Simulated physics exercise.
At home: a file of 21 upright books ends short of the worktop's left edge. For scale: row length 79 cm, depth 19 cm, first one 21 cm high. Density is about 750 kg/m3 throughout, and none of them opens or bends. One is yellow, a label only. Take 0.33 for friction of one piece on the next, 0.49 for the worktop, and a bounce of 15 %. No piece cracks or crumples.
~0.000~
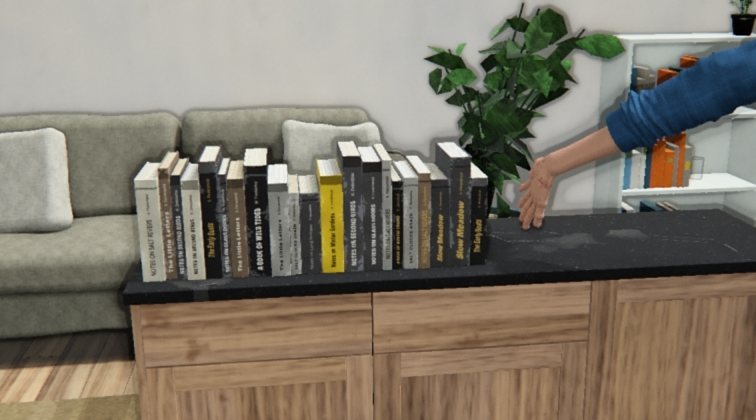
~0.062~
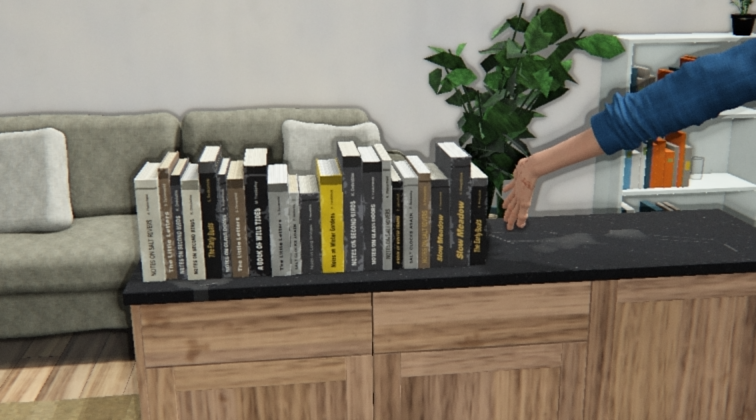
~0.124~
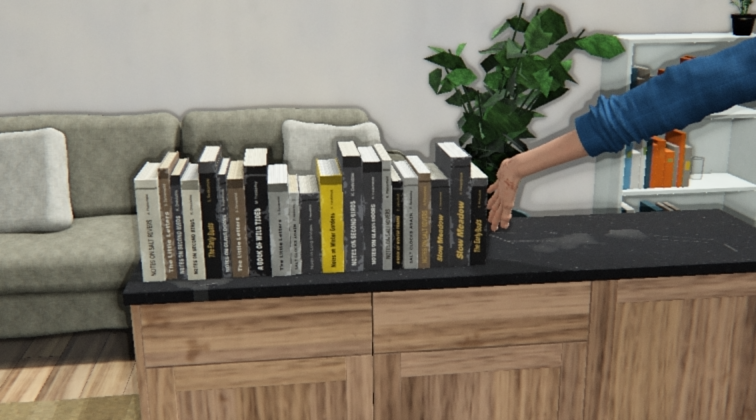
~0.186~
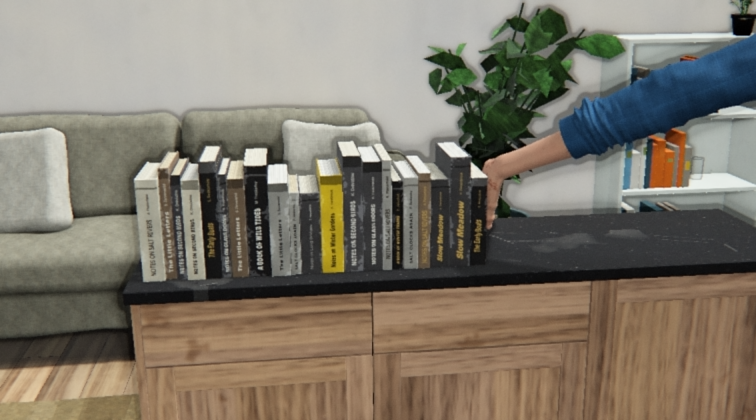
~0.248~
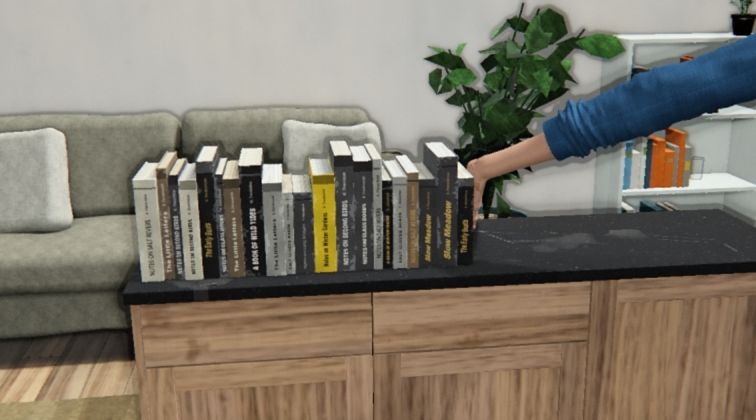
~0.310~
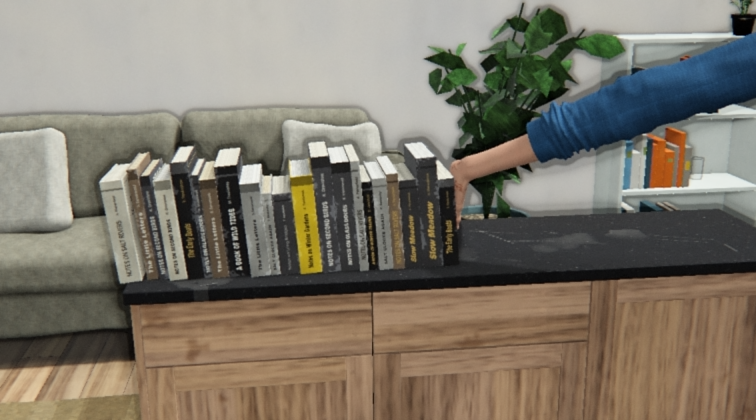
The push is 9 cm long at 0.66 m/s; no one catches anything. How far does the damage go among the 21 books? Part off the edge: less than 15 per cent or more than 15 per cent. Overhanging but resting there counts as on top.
Ending off the edge: Upwards of 15 per cent.
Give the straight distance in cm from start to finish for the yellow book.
Yellow 10.
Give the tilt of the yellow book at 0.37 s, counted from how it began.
Roughly 10°.
After 0.37 s, none of the 21 books off the edge, 21 disturbed; yellow book 12° from how it stood.
After 0.48 s, none of the 21 books off the edge, 21 disturbed; yellow book 23° from how it stood.
After 0.72 s, 4 of the 21 books off the edge; yellow book 23° from how it stood.
After 0.96 s, 5 of the 21 books off the edge; yellow book 23° from how it stood.
In the end (1.7 s), 5 of the 21 books off the edge; yellow book 23° from how it stood. That is 24 per cent. From the last view, middles, yellow book near (279, 216).
